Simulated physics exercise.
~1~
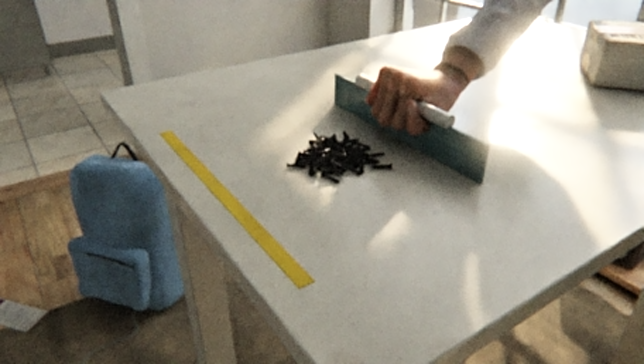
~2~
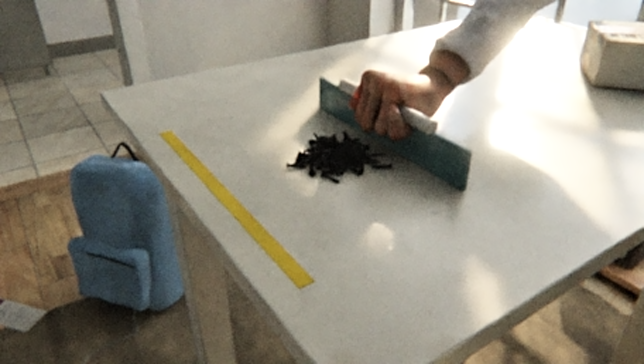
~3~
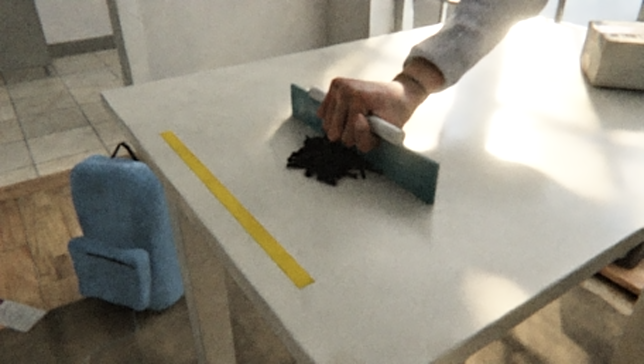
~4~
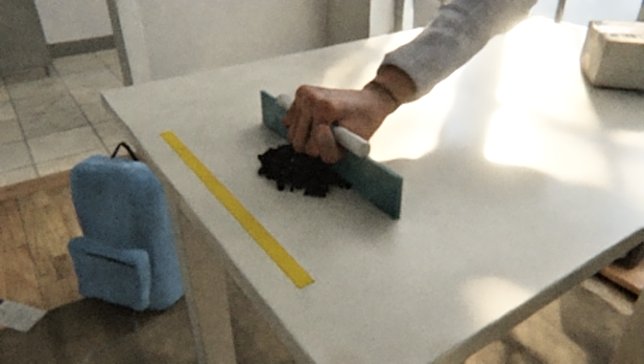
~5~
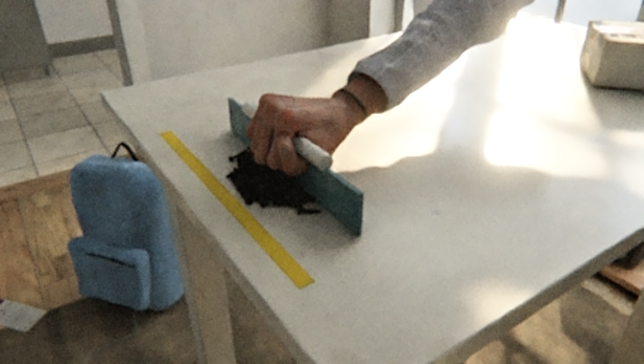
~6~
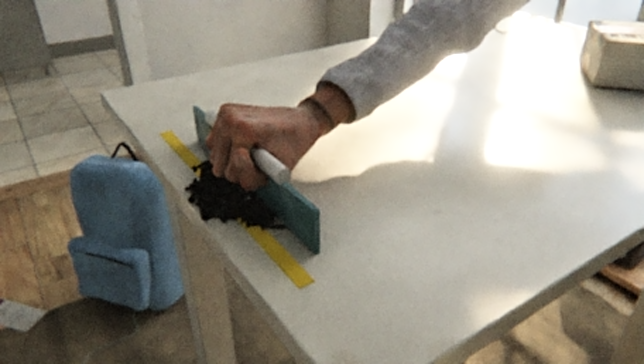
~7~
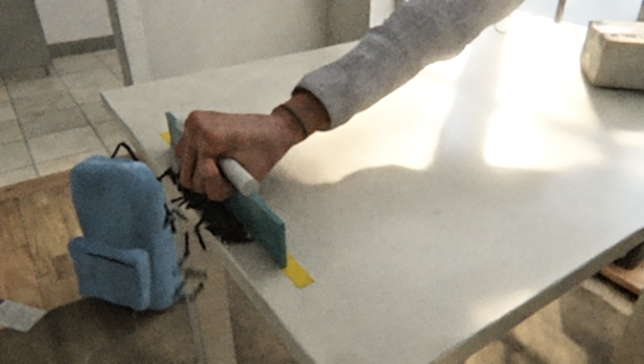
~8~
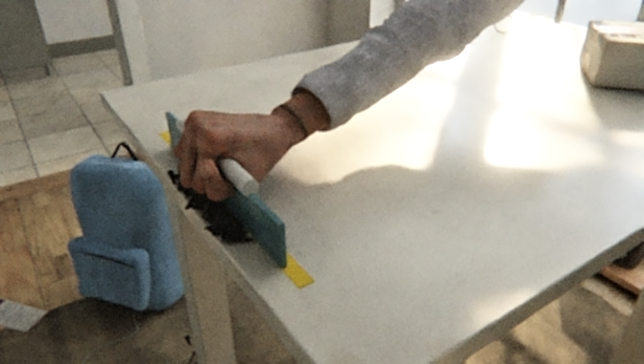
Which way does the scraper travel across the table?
The scraper travels to the left, pushing the black pieces toward the table's left edge.
